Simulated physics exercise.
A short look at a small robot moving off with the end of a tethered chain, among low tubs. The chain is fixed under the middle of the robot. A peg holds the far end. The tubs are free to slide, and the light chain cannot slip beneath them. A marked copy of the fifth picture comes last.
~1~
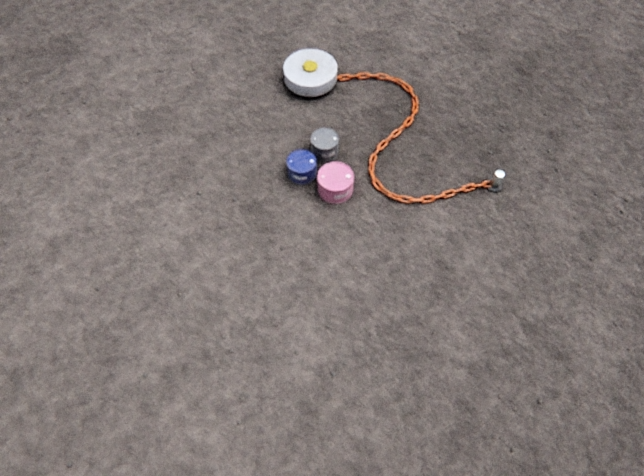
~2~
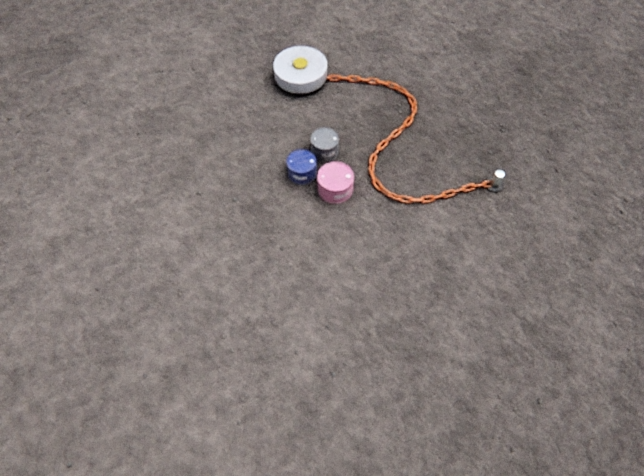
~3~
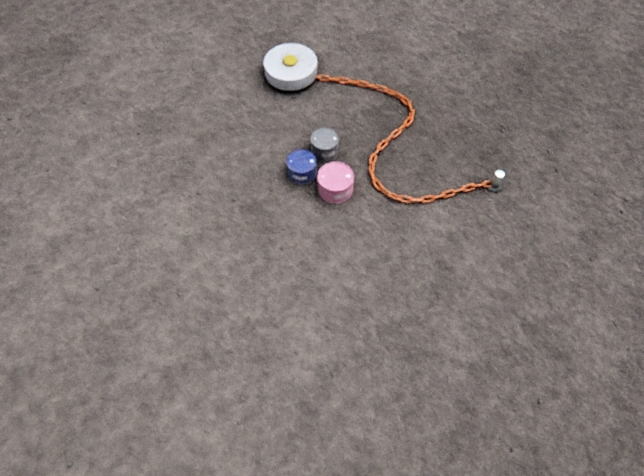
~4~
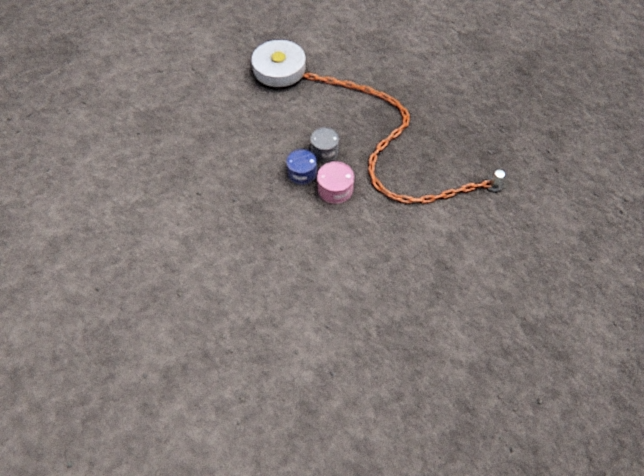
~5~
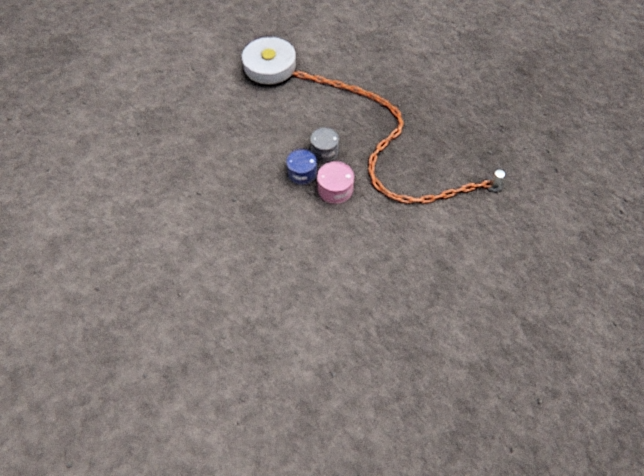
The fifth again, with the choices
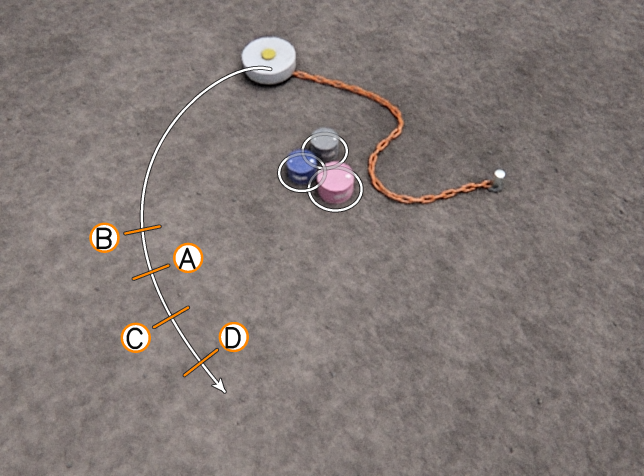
A white disc-shaped robot with a yellow top slides a short way to the left and slightly upward, drawing along the near end of an orange chain pegged at the right, while the pink, grey and blue tubs stay still.
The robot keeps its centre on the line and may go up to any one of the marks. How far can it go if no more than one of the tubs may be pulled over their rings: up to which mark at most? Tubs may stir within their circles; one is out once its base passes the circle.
A.
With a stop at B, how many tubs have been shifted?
The count is none.
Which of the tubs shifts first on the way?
The grey one.
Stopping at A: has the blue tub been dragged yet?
No.
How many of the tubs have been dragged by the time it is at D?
Three.
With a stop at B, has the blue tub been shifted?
No.
On the marked copy, A at (151, 272); B at (142, 230); C at (171, 317); D at (201, 362); the route from (270, 69) via (144, 188) to (225, 392).
With A. Early on, robot (185, 100).
Further on, robot (141, 181).
At the end, robot (148, 267); grey tub (326, 151); none over the rings.
As for the rest, B is within the limit but short; C has two over the rings; D has three over the rings.
